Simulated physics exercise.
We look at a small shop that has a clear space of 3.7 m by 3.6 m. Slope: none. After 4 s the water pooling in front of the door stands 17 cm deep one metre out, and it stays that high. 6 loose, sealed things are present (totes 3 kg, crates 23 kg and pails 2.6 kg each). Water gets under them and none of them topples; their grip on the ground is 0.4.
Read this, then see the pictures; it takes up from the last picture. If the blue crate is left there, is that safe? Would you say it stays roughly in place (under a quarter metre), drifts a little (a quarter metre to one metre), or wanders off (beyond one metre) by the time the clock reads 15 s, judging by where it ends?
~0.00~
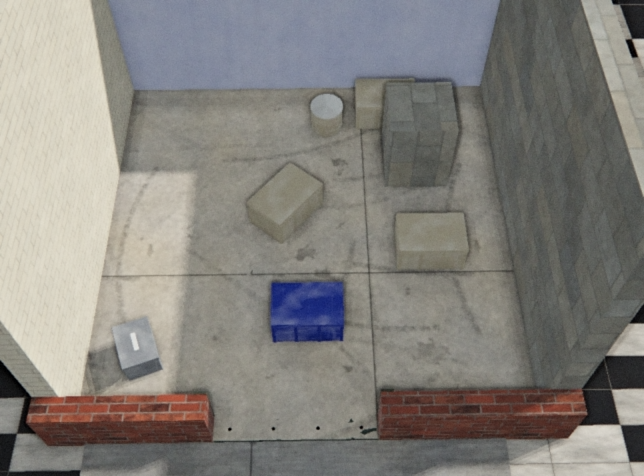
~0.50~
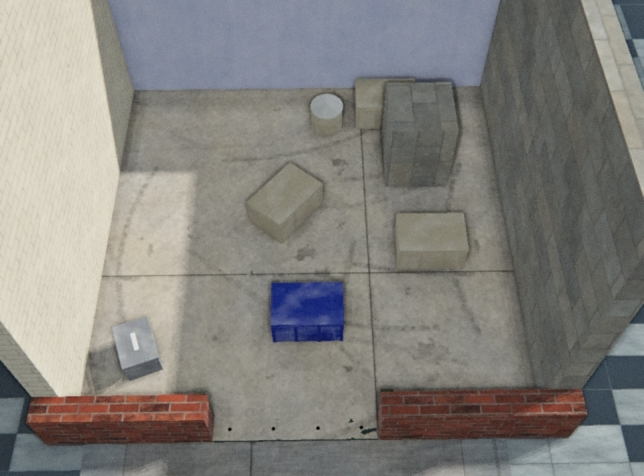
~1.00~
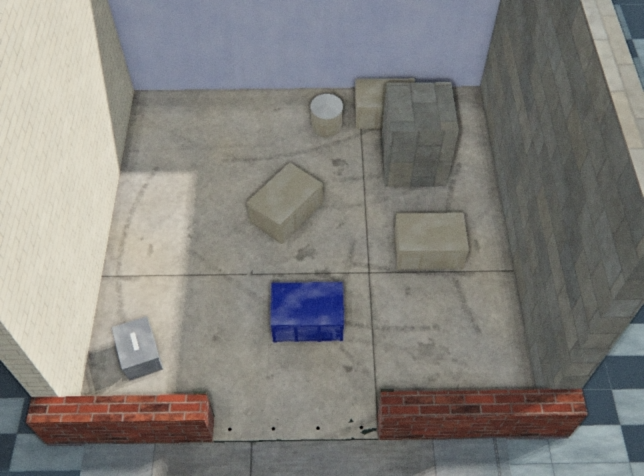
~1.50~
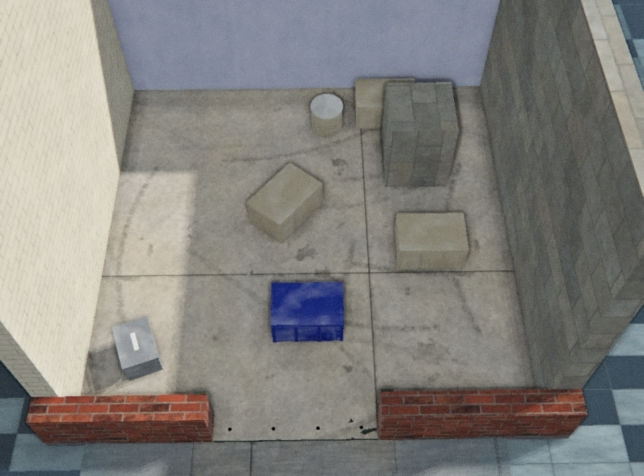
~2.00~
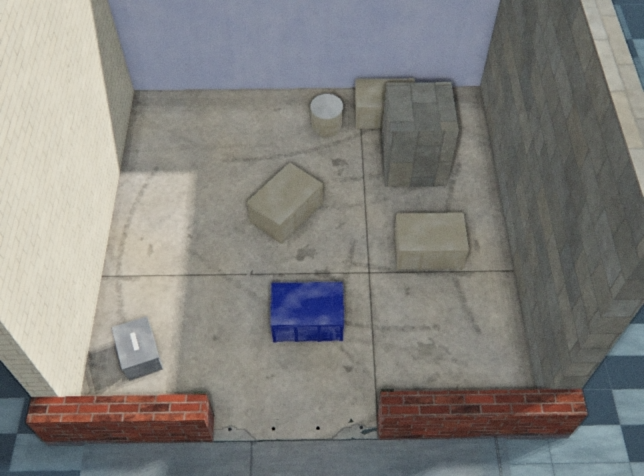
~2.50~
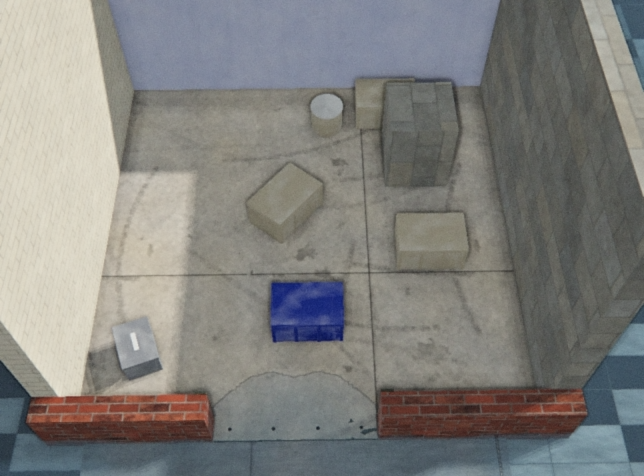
I would say it wanders off.
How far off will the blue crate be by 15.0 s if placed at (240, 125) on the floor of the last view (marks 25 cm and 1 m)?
It creeps a little.
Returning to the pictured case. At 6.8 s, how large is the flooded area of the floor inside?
Roughly 11.0 m2 of it is wet.
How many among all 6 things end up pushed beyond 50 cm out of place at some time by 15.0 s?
My count gives 5.
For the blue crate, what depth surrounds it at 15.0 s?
I'd put it at about 13 cm.
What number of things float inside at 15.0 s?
Total: 6.
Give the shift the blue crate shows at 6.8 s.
Shift by then: About 60 cm.
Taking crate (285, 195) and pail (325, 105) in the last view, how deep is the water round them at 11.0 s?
Some 8 cm at the first, some 8 cm at the second.
After 3.5 s the blue crate is near (307, 303), 0.0 m from its start, aground; 0 afloat.
After 6.8 s the blue crate is near (310, 236), 0.7 m from its start, aground; 0 afloat.
After 11.0 s the blue crate is near (314, 220), 0.8 m from its start, aground; 3 afloat.
After 15.0 s the blue crate is near (320, 102), 2.3 m from its start, afloat; 6 afloat.
